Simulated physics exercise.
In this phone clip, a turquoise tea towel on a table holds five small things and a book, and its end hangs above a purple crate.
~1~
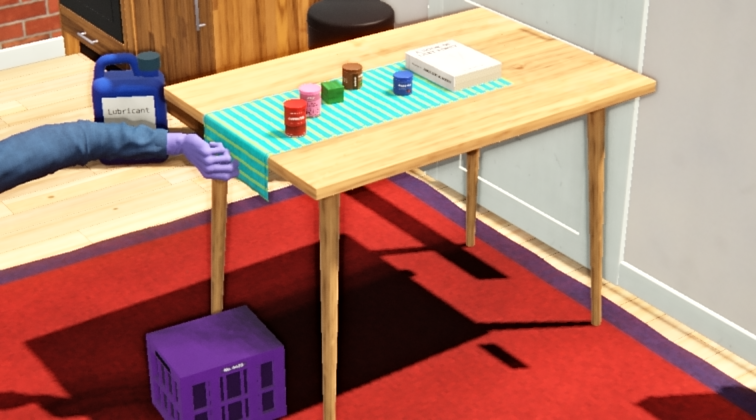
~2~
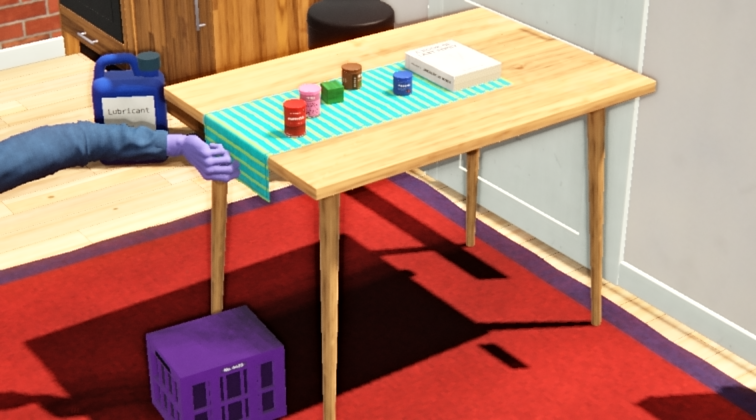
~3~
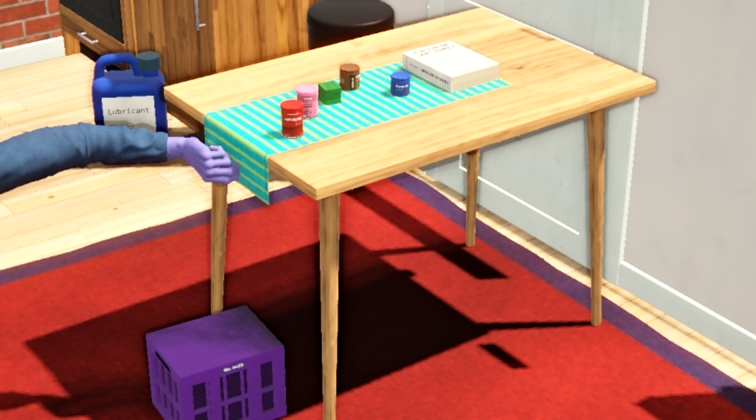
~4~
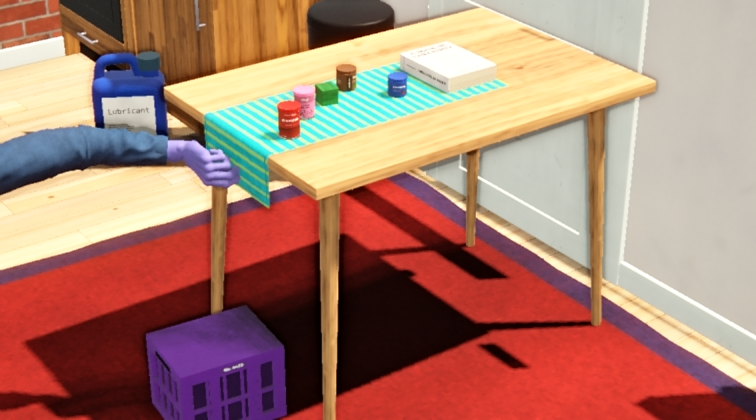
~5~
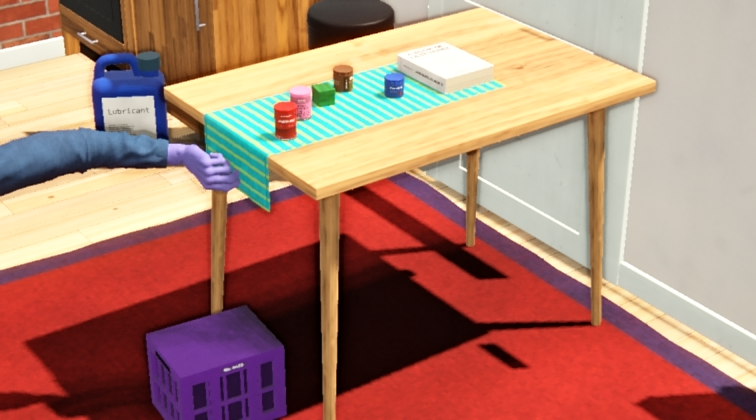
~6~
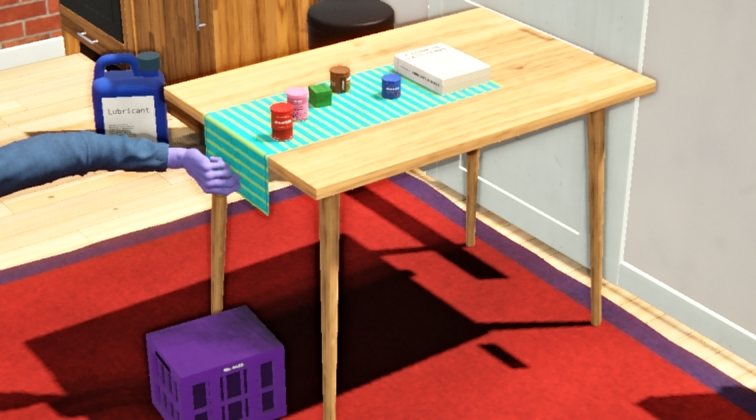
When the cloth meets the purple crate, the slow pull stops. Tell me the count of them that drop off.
Count them up and you get four things gone over the edge.
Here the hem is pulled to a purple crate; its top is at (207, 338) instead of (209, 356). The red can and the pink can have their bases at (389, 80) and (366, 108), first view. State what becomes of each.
Outcome for the red can: It stays. Outcome for the pink can: It is lost.
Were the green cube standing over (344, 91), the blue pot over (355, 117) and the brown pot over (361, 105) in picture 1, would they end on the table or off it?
Final state: The green cube is no longer up, the blue pot is no longer up, the brown pot is no longer up.
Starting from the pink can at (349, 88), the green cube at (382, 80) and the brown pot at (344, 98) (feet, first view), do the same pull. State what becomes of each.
The pink can will end up down, the green cube will stay where it is, and the brown pot will end up down.
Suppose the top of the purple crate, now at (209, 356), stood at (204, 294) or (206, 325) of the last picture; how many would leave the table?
Numbers: 2; 3.
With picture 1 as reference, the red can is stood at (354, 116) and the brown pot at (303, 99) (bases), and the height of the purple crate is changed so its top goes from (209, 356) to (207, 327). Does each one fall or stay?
The red can ends up off the top and the brown pot ends up off the top.
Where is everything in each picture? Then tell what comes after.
Hem (269, 202); red can (295, 103); pink can (310, 88); green cube (332, 84); brown pot (352, 66); blue pot (403, 74); top of the crate (209, 356), in the first picture.
Hem (270, 202); red can (294, 103), in the second picture.
Hem (269, 205); pink can (307, 88), in the third picture.
Hem (269, 208); green cube (327, 86); top of the crate (209, 356), in the fourth picture.
Hem (270, 212); brown pot (343, 68), in the fifth picture.
Hem (269, 216); red can (282, 107); pink can (297, 91); green cube (320, 88); brown pot (340, 69); blue pot (391, 77), in the sixth picture.
Soon after, hem near (238, 261); red can and pink can gone.
After that, hem near (239, 311); red can, pink can and green cube gone.
In the end, hem on the crate; red can, pink can, green cube and brown pot gone. The count of fallen things is four.
